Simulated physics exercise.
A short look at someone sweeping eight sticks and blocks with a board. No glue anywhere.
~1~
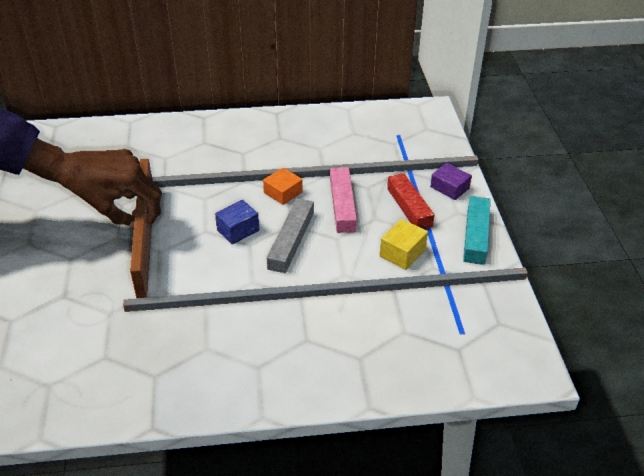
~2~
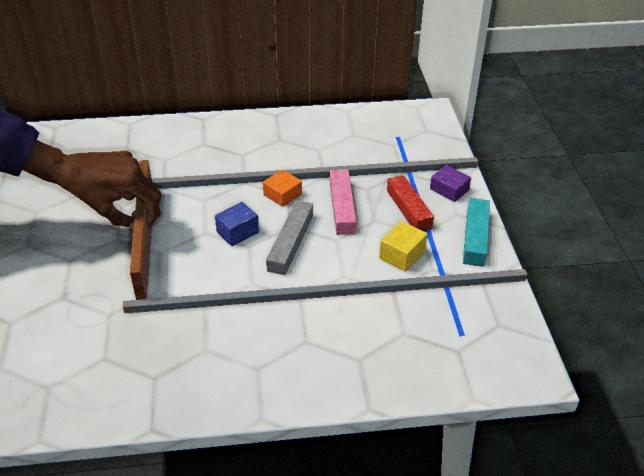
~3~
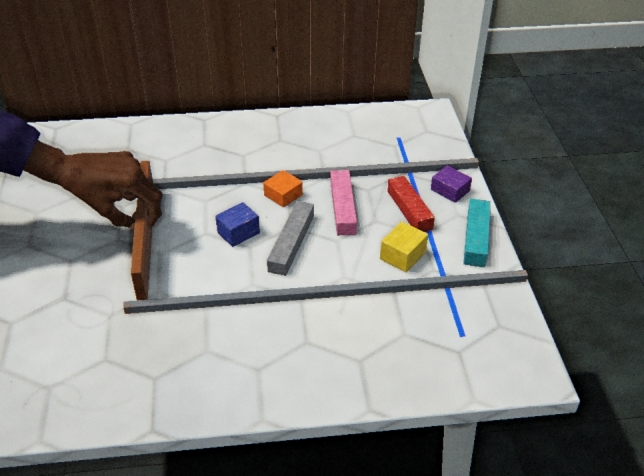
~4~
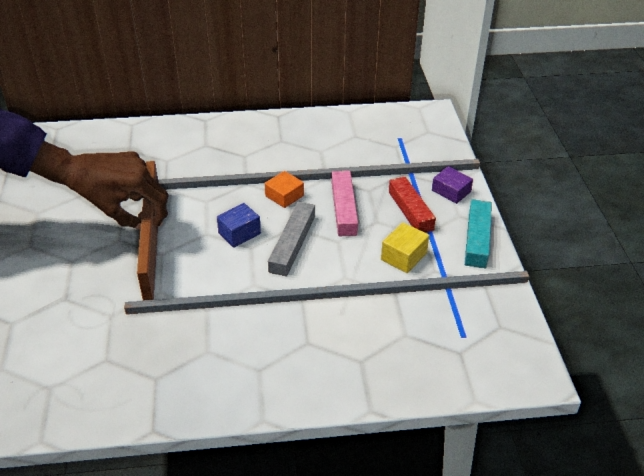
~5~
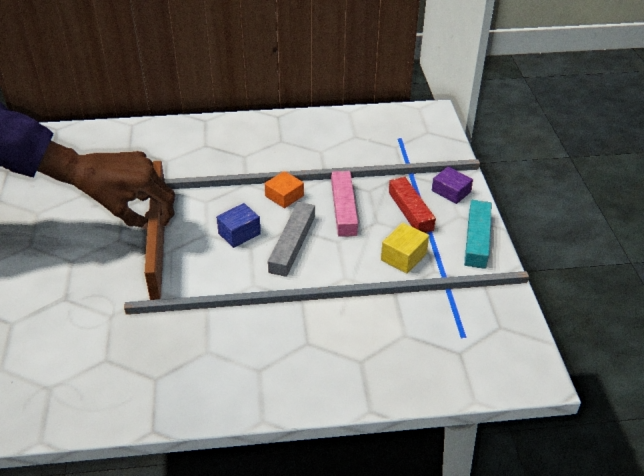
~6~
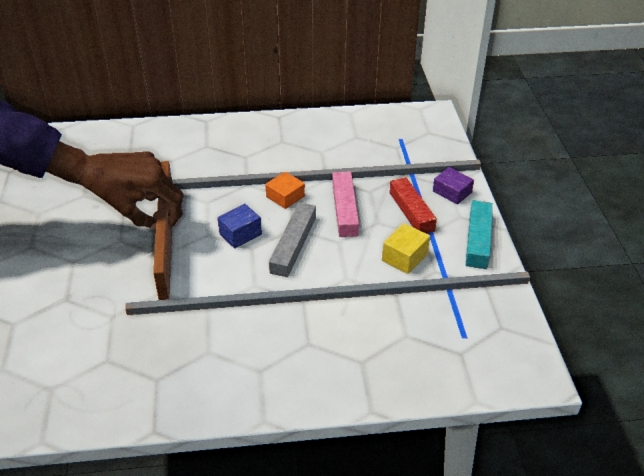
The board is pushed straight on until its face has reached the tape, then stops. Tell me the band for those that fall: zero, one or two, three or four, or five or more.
In the end the number that fall off is one or two.
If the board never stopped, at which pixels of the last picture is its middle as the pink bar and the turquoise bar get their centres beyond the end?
At (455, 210) for the pink bar; at (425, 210) for the turquoise bar.
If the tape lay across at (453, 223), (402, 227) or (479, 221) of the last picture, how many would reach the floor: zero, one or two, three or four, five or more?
One after another: Three or four; not one; at least five.
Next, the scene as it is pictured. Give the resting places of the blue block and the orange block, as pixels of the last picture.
About (445, 215), and the other about (433, 190).
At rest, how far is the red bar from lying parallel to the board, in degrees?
Near 25 degrees.
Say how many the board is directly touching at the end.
It touches 3.
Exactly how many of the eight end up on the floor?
It comes to 2.
A little later, none off yet; turquoise bar at rest near (480, 233); purple block at rest near (453, 185); red bar at rest near (412, 206).
Next, none off yet; turquoise bar moving near (489, 234); purple block shifted a little near (467, 181); red bar shifted about its own width near (454, 193).
When it is over, the number that fall off is one or two; down, purple block and turquoise bar.
